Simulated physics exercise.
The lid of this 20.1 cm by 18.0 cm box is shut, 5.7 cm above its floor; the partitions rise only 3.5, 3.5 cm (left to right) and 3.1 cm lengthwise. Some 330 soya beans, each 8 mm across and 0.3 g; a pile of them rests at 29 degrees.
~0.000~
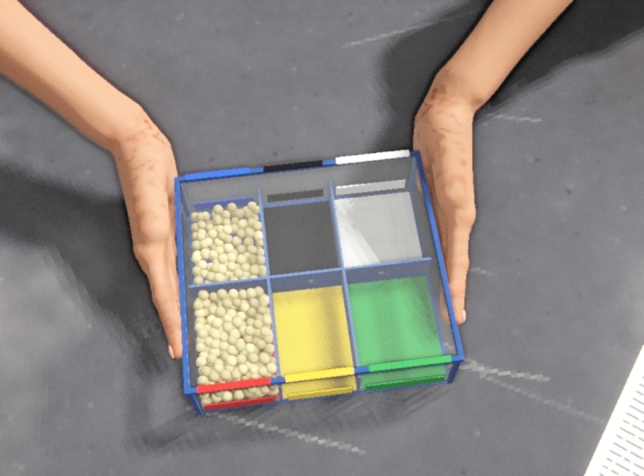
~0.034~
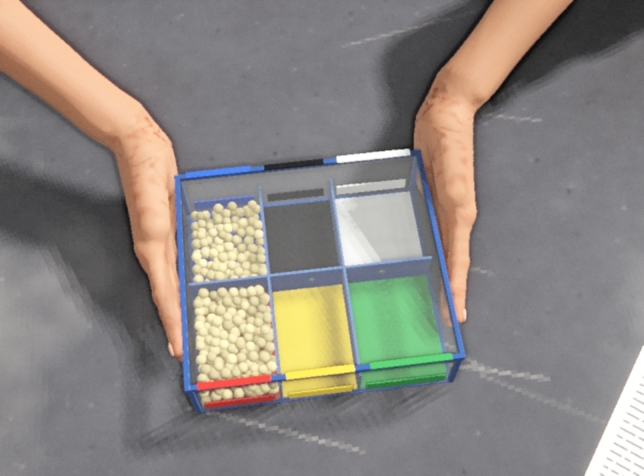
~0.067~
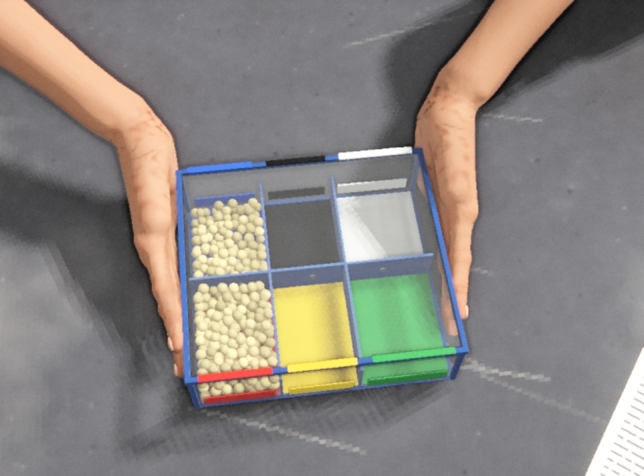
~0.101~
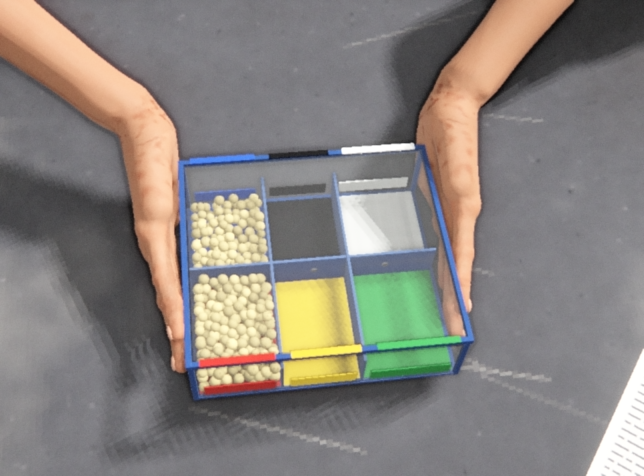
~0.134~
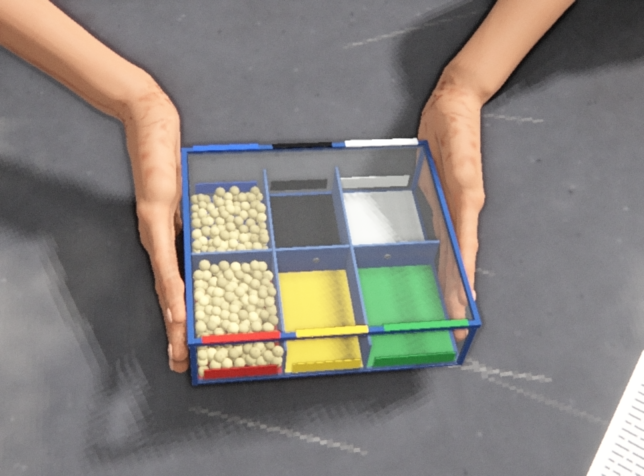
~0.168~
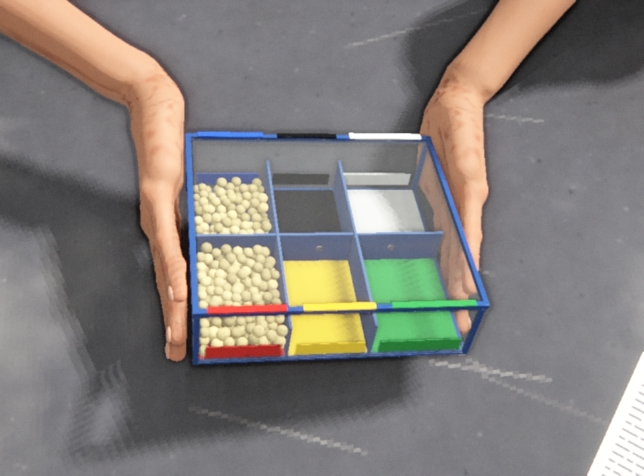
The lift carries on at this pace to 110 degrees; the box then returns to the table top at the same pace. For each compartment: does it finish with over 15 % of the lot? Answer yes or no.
Red: No, blue: Yes, green: No, yellow: No, white: Yes, black: Yes.
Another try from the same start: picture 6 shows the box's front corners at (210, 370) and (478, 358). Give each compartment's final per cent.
Red 0, blue 0, green 75, yellow 0, white 25, black 0.
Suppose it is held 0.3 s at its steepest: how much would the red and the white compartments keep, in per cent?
Red 0, white 45.
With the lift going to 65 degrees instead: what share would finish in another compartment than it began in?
About 35 per cent.
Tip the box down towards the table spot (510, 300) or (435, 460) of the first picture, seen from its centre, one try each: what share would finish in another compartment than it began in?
Some 95 and 55 per cent.
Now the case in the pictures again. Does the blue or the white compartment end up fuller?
It is the white one.
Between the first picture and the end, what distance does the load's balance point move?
Roughly 10.5 cm.
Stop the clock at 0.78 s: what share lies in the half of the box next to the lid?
About 80 per cent.
After 0.78 s, tilt 110 degrees; red 25 %, blue 40 %, yellow 5 %, white 10 %, black 20 %.
After 1.19 s, tilt 49 degrees; blue 30 %, white 40 %, black 30 %.
Then, at 1.69 s, tilt 0 degrees; blue 30 %, white 40 %, black 25 %.
In the end, at 2.3 s, red 0 %, blue 30 %, green 0 %, yellow 0 %, white 45 %, black 25 %.
